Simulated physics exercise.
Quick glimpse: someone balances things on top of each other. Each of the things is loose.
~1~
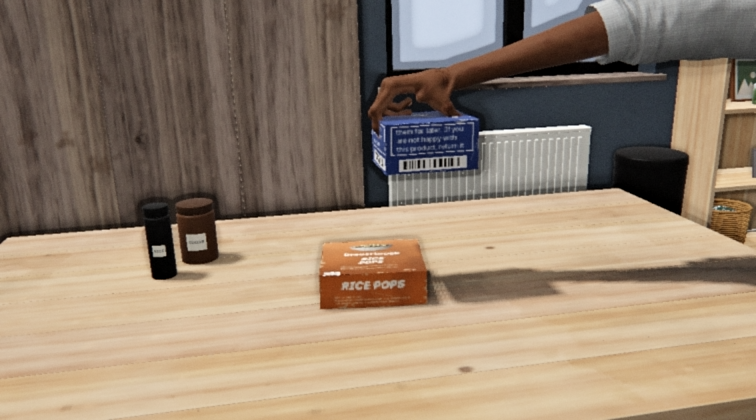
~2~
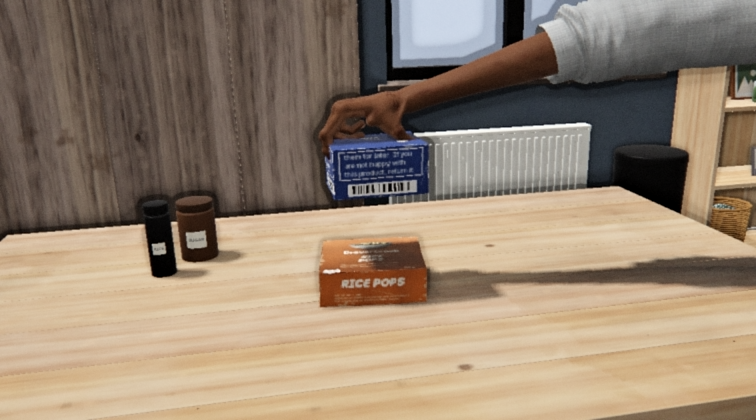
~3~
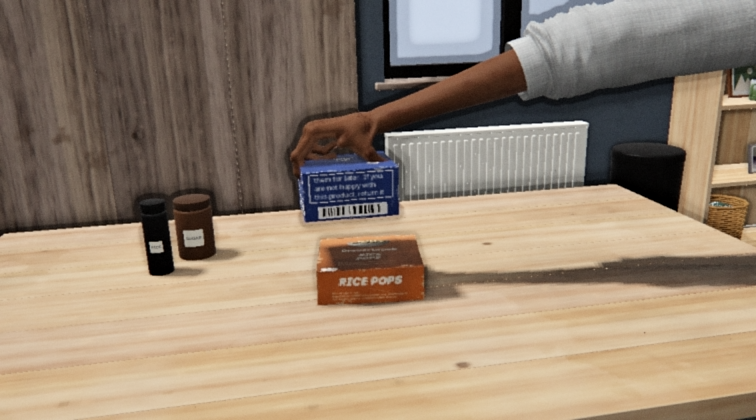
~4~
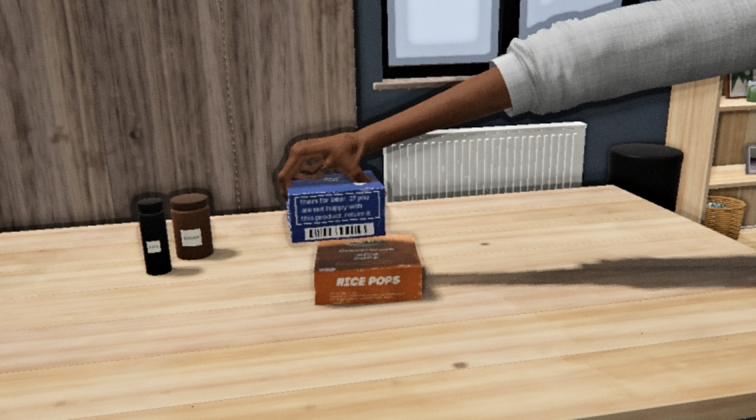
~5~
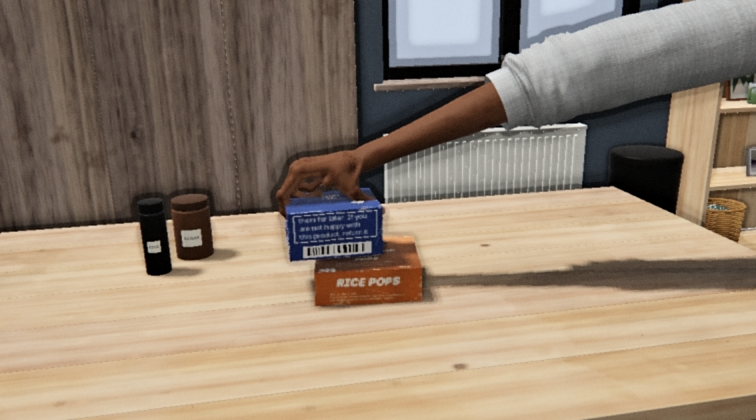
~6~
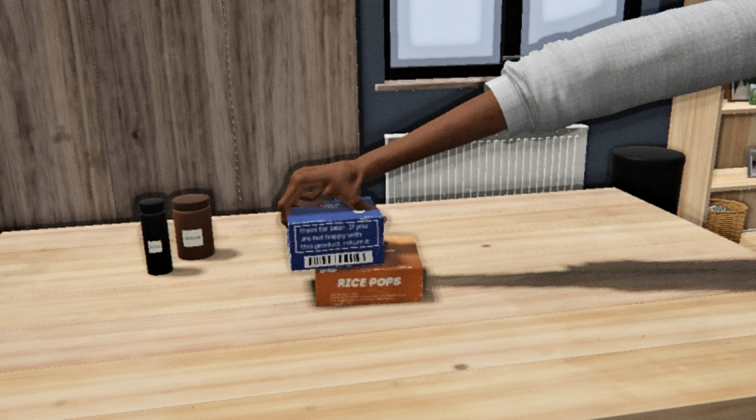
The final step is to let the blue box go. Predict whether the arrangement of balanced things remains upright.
Most likely the pile will stay as built.
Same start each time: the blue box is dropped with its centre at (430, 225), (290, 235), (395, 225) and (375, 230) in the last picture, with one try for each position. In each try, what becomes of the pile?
Well, on the first go it tumbles down, on the second it tumbles down, on the third it stays steady, and on the fourth it stays steady.
Then, 0.50 s on from there, no change.
Then, 1.30 s on from there, blue box resting near (333, 233).
Then, 2.00 s on from there, blue box resting near (332, 233).
In the end, all 4 unmoved. At the end, from the last picture's camera, blue box near (332, 233). The pile holds.
